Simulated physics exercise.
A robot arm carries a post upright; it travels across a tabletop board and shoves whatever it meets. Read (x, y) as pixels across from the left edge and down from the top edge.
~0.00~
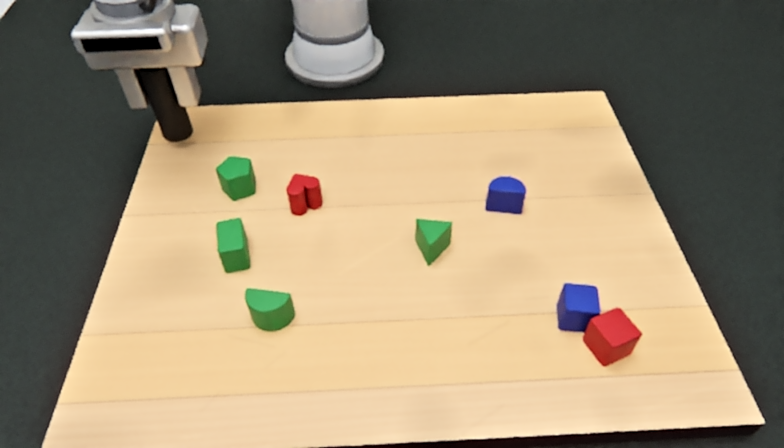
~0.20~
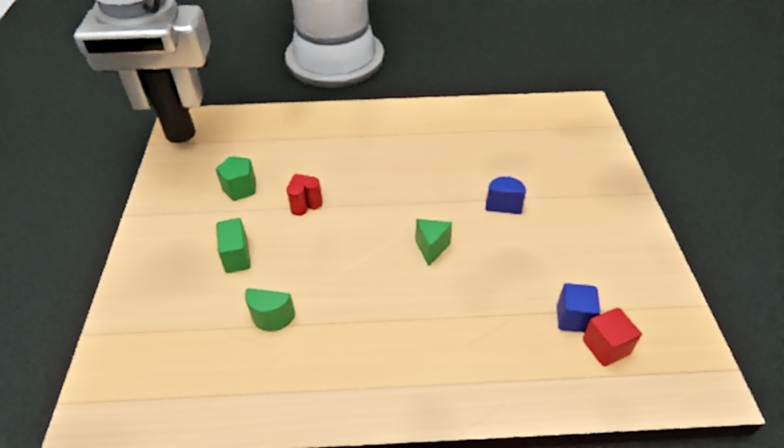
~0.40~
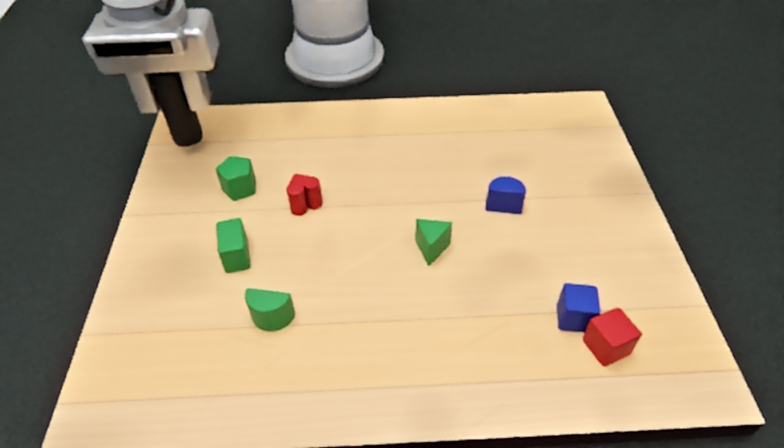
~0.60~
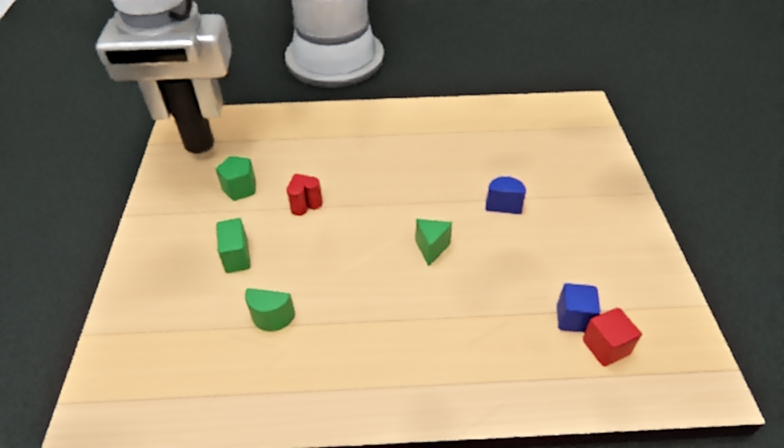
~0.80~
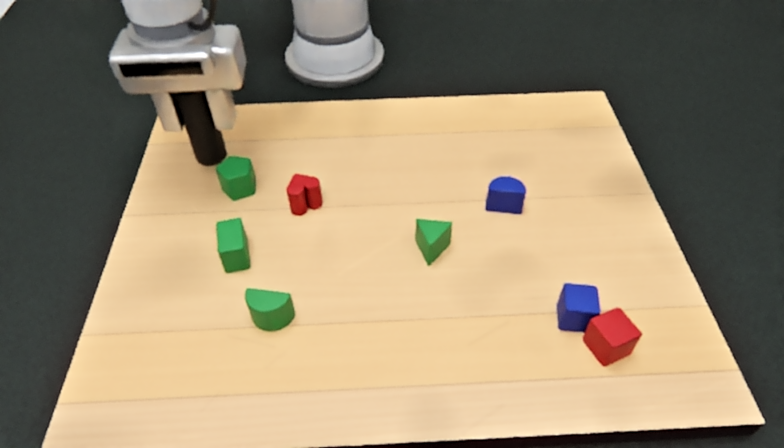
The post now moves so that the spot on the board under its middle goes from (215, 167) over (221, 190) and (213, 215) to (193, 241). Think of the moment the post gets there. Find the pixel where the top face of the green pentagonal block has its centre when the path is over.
At pixel (245, 177).
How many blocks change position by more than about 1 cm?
Expect one.
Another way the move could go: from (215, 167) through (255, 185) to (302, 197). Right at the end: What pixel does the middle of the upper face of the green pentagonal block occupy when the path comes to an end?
It will likely be found at (270, 194).
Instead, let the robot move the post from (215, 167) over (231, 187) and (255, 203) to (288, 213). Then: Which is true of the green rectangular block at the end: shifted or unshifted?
By then it is still where it was.
The first path, step by step. One third of the way, post at (217, 179); green pentagonal block at (243, 175), turned 20° anticlockwise.
Two thirds of the way, post at (209, 204); green pentagonal block at (245, 177), turned 30° anticlockwise.
At the end, post at (189, 230); green rectangular block in place; green pentagonal block at (245, 177), turned 30° anticlockwise.
